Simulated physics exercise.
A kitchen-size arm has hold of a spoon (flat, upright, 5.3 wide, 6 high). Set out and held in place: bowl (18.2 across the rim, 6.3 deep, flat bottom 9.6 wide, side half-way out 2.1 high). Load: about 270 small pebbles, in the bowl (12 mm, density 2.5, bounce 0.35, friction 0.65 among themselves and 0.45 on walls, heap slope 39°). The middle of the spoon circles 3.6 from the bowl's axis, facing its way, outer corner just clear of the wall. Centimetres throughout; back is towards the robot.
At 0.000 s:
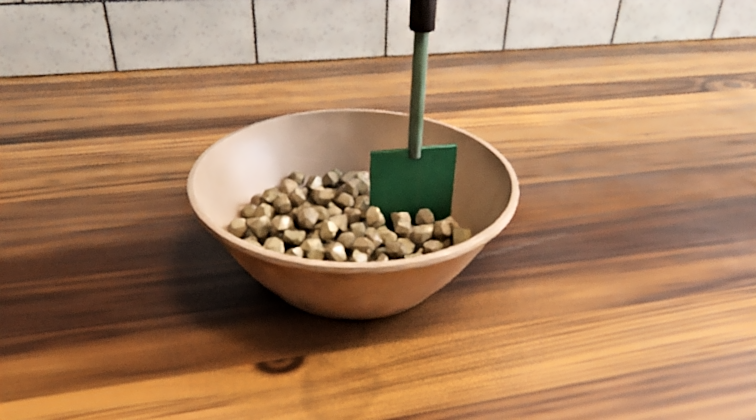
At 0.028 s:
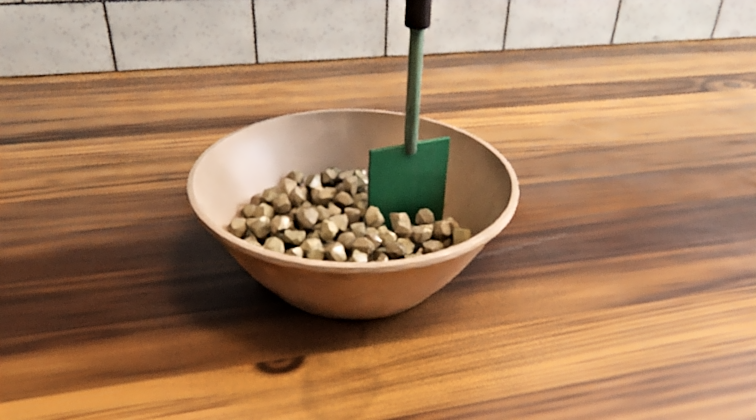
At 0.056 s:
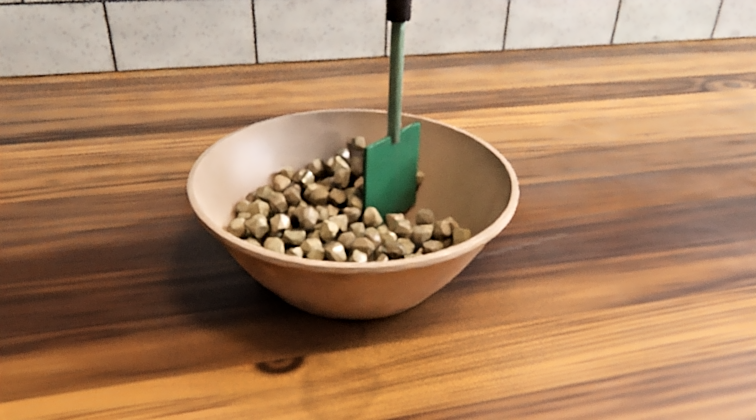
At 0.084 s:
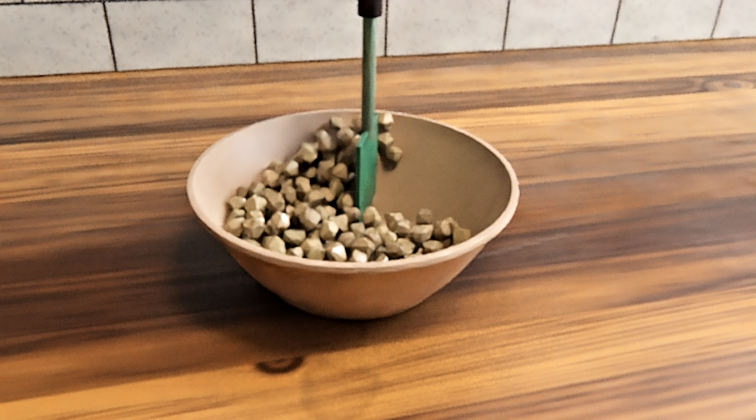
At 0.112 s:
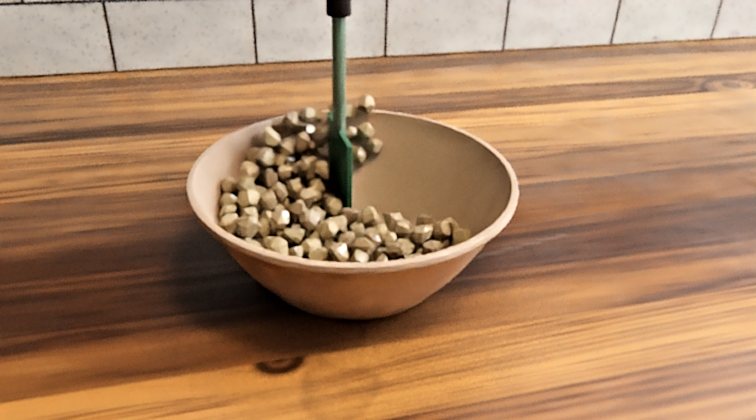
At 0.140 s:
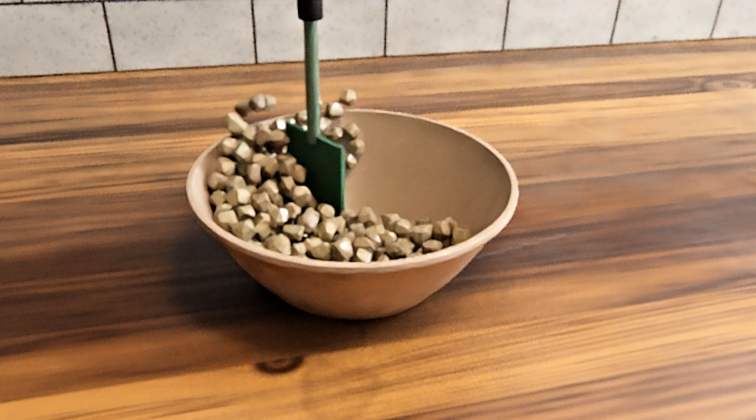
A green spatula-like tool swept from right to left around the back of a tan bowl, turning as it went and pushing the small pebbles into a heap up the left side.
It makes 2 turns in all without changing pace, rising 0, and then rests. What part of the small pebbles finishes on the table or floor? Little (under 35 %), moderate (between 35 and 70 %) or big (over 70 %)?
Answer: Moderate; between 35 and 70 % of the small pebbles finish on the table or floor.
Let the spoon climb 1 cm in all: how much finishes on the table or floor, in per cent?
About 45 per cent.
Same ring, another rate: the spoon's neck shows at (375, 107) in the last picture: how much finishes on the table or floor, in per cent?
Some 25 per cent.
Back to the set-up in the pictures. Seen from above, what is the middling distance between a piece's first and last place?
About 12 cm.
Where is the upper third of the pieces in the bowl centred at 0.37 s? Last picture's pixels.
At about (457, 160).
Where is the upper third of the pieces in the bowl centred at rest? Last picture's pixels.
Near (396, 177).
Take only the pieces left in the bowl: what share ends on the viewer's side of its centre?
Some 35 per cent.
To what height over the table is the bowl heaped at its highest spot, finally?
Some 7.0 cm.
After 0.37 s, 352° round, highest piece 11 above the table; 190 in the bowl, 33 on the table or floor, 47 in flight or on the tool.
After 0.60 s, 224° round, highest piece 8 above the table; 146 in the bowl, 112 on the table or floor, 12 in flight or on the tool.
After 0.91 s, 0° round, highest piece 7 above the table; 136 in the bowl, 134 on the table or floor.
After 1.61 s, 0° round, highest piece 7 above the table; 136 in the bowl, 134 on the table or floor.
In the end, 136 in the bowl, 134 on the table or floor. That is 50 % on the table or floor.
